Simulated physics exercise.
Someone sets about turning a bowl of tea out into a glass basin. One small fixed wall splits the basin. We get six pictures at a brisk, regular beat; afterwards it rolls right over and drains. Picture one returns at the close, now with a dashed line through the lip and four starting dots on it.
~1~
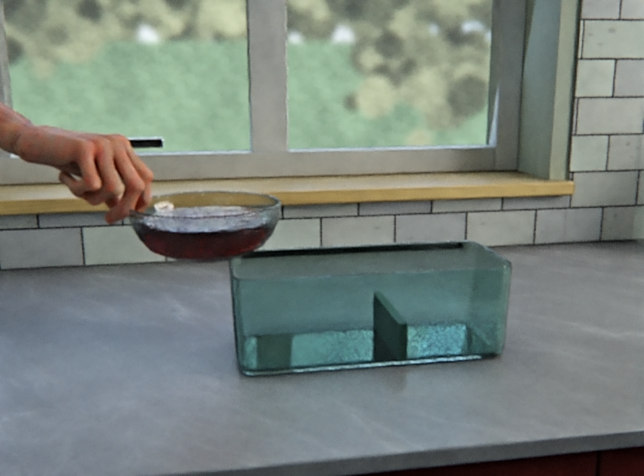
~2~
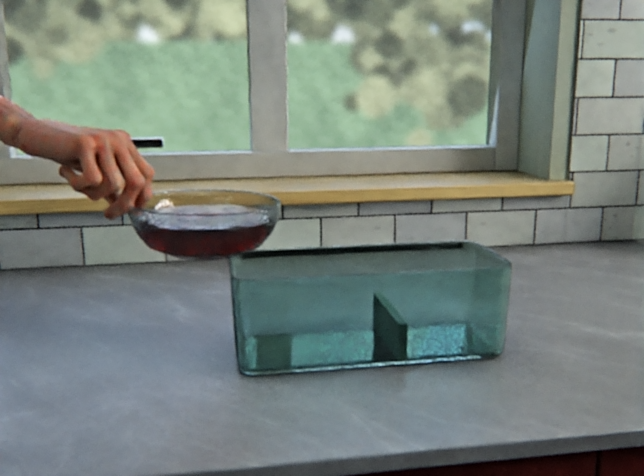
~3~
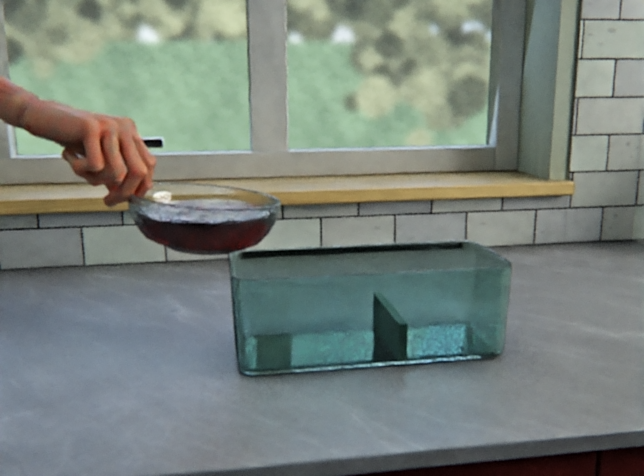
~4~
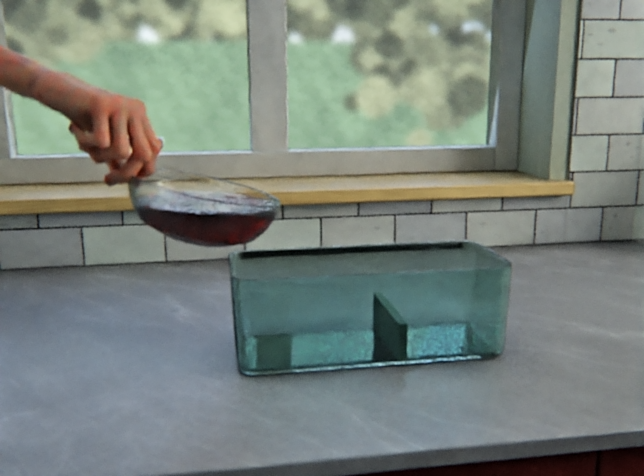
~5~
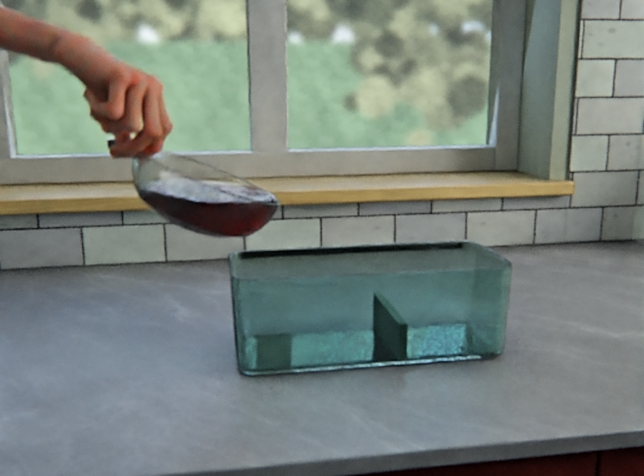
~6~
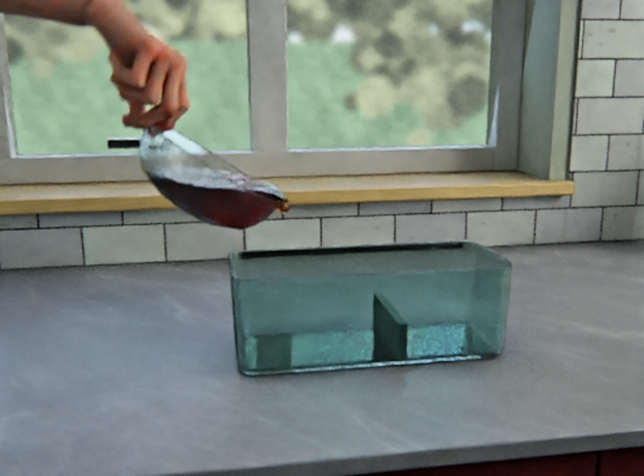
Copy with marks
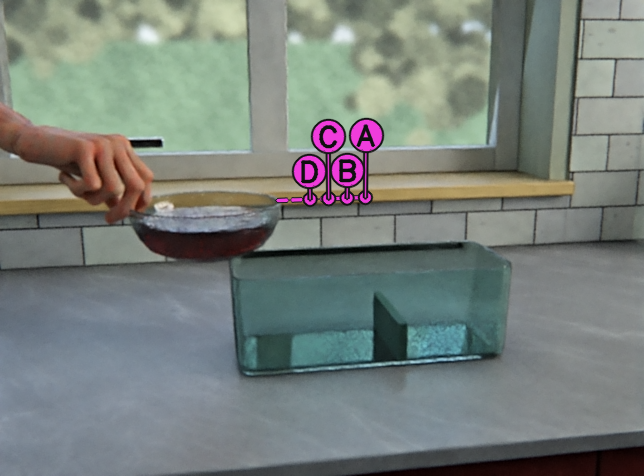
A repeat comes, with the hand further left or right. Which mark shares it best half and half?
D.
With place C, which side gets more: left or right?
More ends on the right.
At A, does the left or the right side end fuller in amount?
The right side.
On the marked copy, A at (365, 197); B at (347, 198); C at (328, 198); D at (310, 199).
With A, about 18 % ends left of the wall and 79 % right of it.
With B, about 21 % ends left of the wall and 77 % right of it.
With C, about 30 % ends left of the wall and 69 % right of it.
With D, about 46 % ends left of the wall and 52 % right of it.
